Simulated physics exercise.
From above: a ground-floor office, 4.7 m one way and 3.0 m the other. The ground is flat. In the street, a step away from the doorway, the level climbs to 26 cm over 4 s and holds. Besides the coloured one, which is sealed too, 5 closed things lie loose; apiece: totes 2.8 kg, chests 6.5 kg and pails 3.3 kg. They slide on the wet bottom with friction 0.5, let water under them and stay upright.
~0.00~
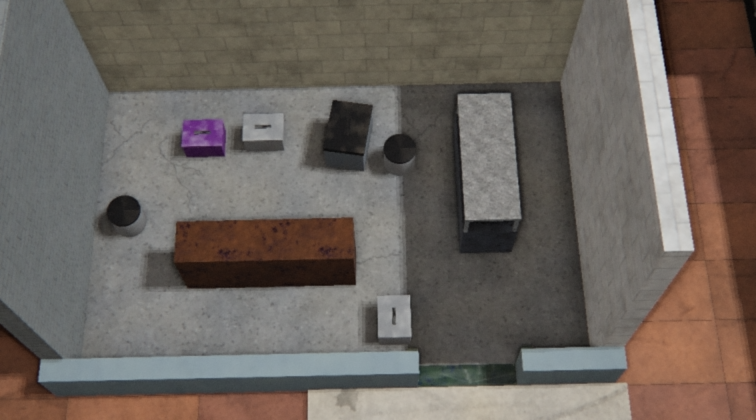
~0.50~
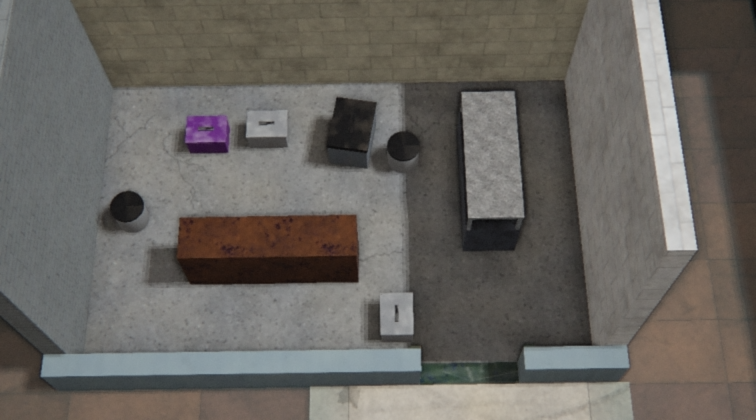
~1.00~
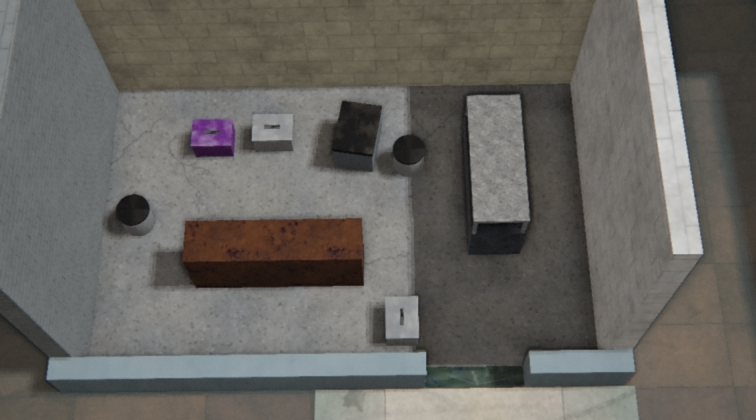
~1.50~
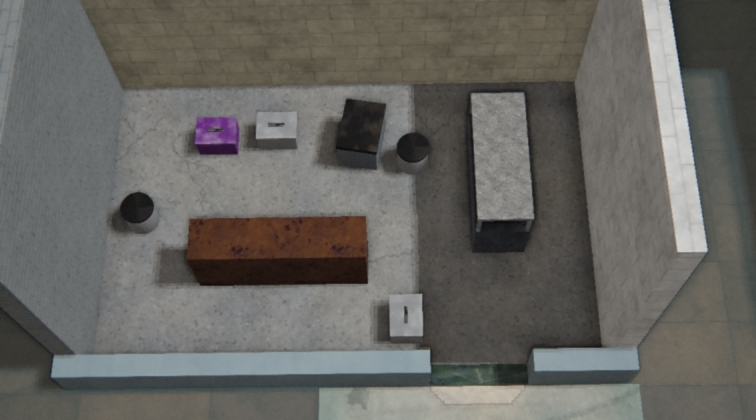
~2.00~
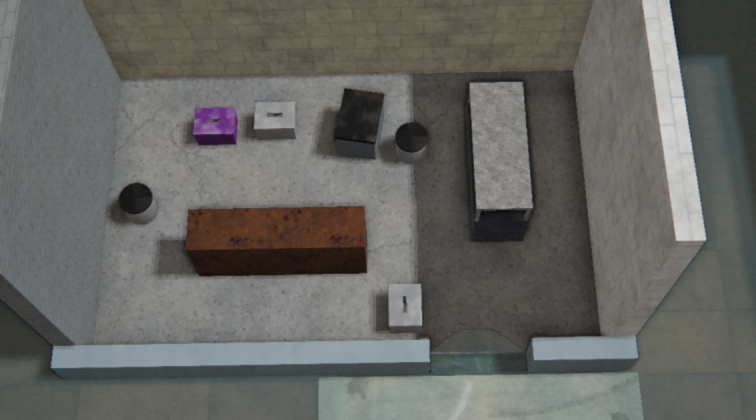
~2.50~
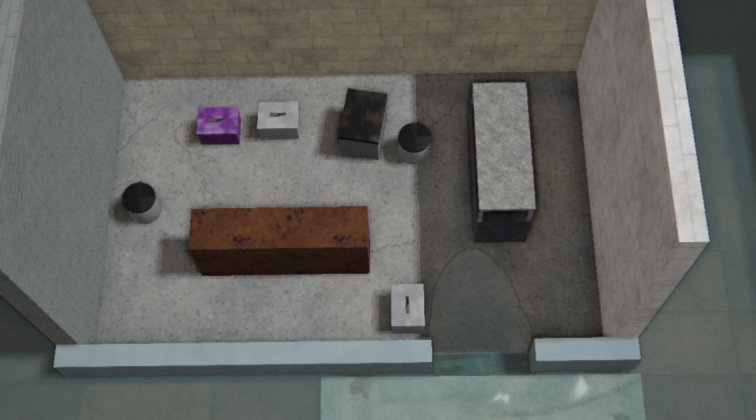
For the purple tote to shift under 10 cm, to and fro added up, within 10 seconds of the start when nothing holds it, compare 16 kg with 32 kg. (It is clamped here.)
I expect that only the larger load is enough.
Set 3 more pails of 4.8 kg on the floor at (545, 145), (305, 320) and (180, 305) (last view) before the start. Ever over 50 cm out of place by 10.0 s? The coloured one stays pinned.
In turn: More, less, short of it.
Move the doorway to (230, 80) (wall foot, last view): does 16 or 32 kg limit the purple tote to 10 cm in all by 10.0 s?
In that case neither load is enough.
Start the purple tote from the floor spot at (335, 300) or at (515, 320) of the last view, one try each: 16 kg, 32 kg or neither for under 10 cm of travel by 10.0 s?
In turn: The smaller is enough; neither is enough.
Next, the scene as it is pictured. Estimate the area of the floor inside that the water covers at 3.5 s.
About 3.0 m2.
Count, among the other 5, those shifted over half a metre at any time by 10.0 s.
4 of them.
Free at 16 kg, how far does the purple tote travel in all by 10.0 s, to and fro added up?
Some 20 cm in all.
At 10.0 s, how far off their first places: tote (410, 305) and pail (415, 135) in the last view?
In turn: 60 cm, 100 cm.
After 3.5 s the purple tote would be 0 cm from its start with 16 kg and 0 cm from its start with 32 kg; 0 cm of water round it then.
After 4.5 s the purple tote would be 0 cm from its start with 16 kg and 0 cm from its start with 32 kg; 0 cm of water round it then.
After 7.0 s the purple tote would be 1 cm from its start with 16 kg and 0 cm from its start with 32 kg; 3 cm of water round it then.
After 10.0 s the purple tote would be 24 cm from its start with 16 kg and 0 cm from its start with 32 kg; 7 cm of water round it then.
